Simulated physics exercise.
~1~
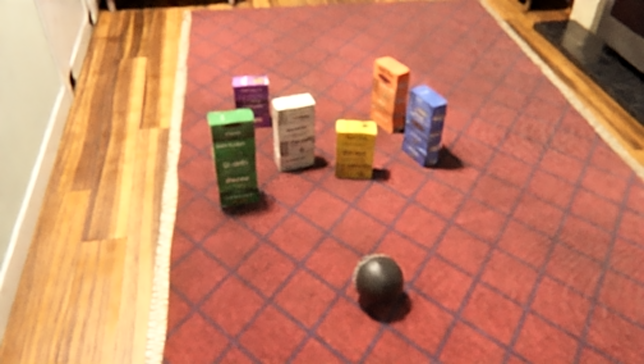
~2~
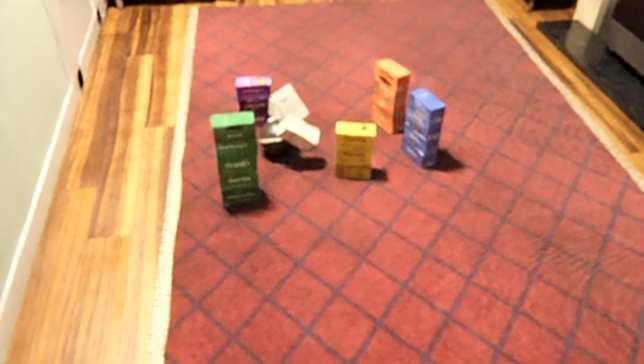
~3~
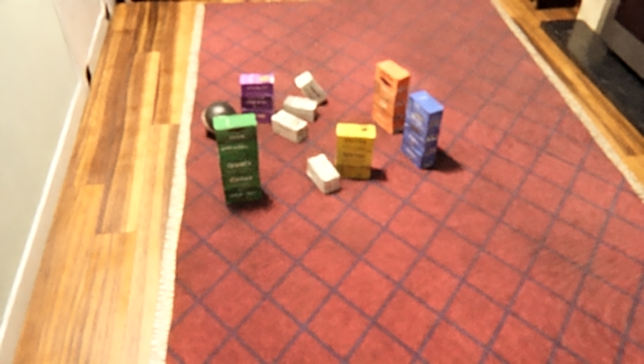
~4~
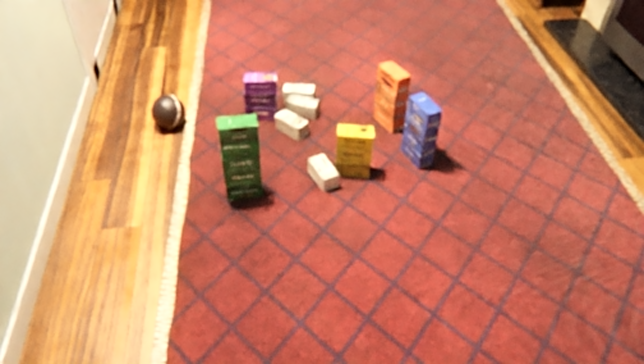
Dark ball rolling across a red rug, scattering a white stack of packets, then rolling off left as five coloured stacks stay standing.
